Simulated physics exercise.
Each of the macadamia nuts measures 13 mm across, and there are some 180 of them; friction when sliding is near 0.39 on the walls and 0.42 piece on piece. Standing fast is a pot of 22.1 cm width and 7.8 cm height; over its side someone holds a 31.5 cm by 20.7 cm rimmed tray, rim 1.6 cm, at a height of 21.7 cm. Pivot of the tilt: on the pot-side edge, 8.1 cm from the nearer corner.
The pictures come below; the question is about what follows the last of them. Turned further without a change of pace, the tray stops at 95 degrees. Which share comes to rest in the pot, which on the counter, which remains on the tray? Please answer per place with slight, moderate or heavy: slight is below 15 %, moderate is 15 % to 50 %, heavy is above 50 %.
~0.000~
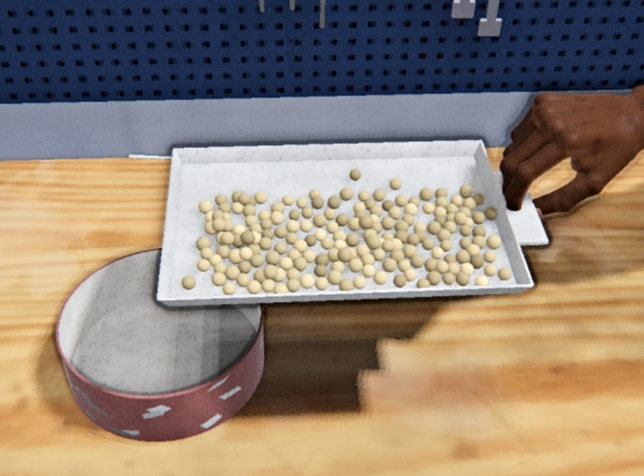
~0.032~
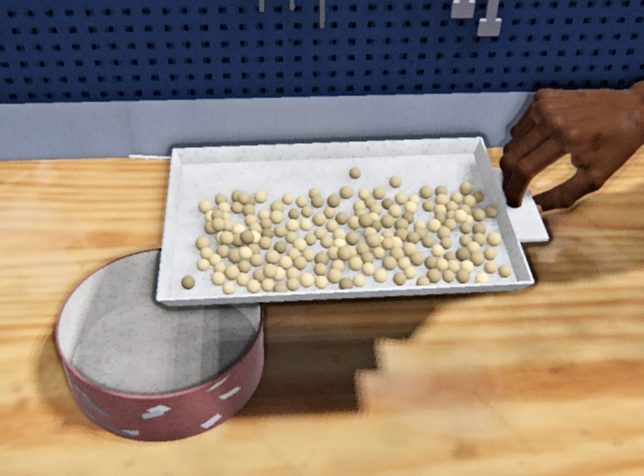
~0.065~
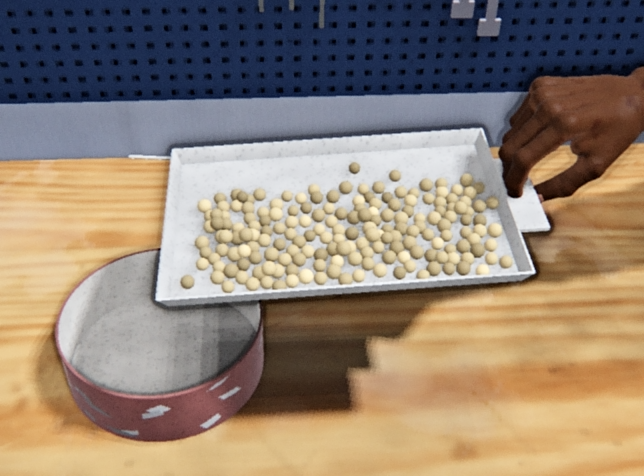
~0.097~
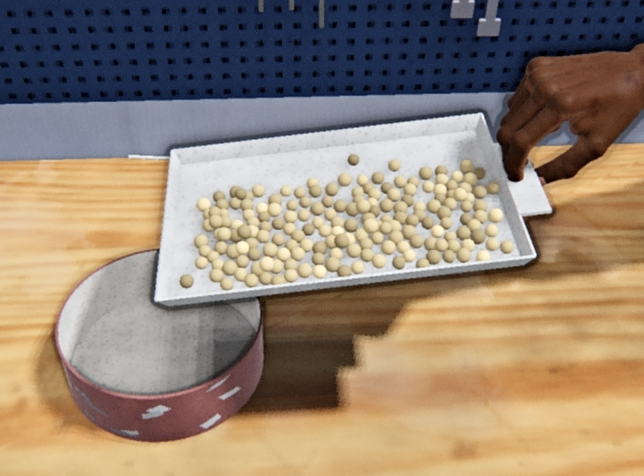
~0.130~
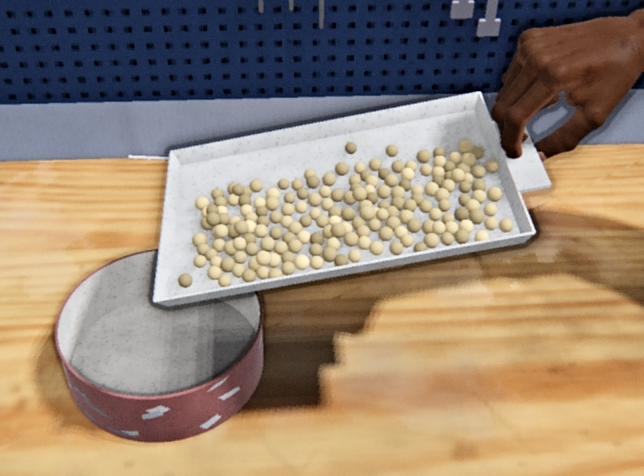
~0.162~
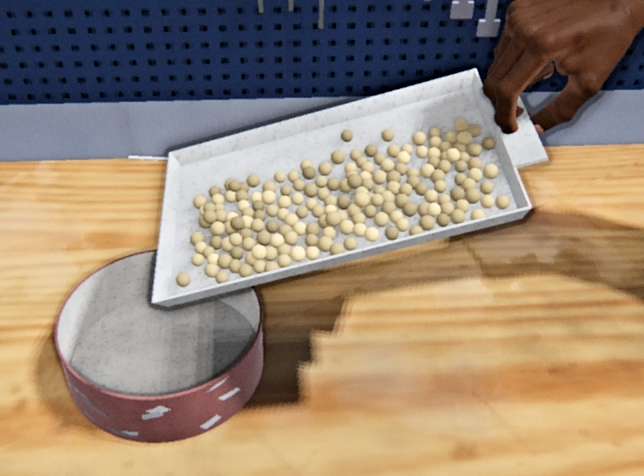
Per place: Pot heavy, counter moderate, tray slight.
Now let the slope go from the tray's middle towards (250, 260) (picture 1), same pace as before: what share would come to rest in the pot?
20 %.
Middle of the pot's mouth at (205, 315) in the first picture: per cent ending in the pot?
With the pot there, close to 20 per cent.
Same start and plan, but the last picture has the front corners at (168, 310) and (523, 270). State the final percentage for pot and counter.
The pot gets 15 and the counter 85.
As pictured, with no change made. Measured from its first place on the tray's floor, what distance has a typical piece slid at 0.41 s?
5 cm.
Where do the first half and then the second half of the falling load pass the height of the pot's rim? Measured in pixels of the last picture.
I'd mark about (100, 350) for the first half, then (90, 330) for the second.
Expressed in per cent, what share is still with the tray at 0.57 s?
Roughly 60 percent of the load, I'd say.
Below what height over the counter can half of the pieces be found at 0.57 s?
About 22 centimetres.
After 0.41 s, tilt 56 degrees; the tray holds 100 %, the pot 0 %.
After 0.57 s, tilt 82 degrees; the tray holds 60 %, the pot 5 %.
After 0.86 s, tilt 95 degrees; the tray holds 0 %, the pot 65 %.
In the end, at 1.9 s, pot 65 %, counter 35 %, tray 0 %.
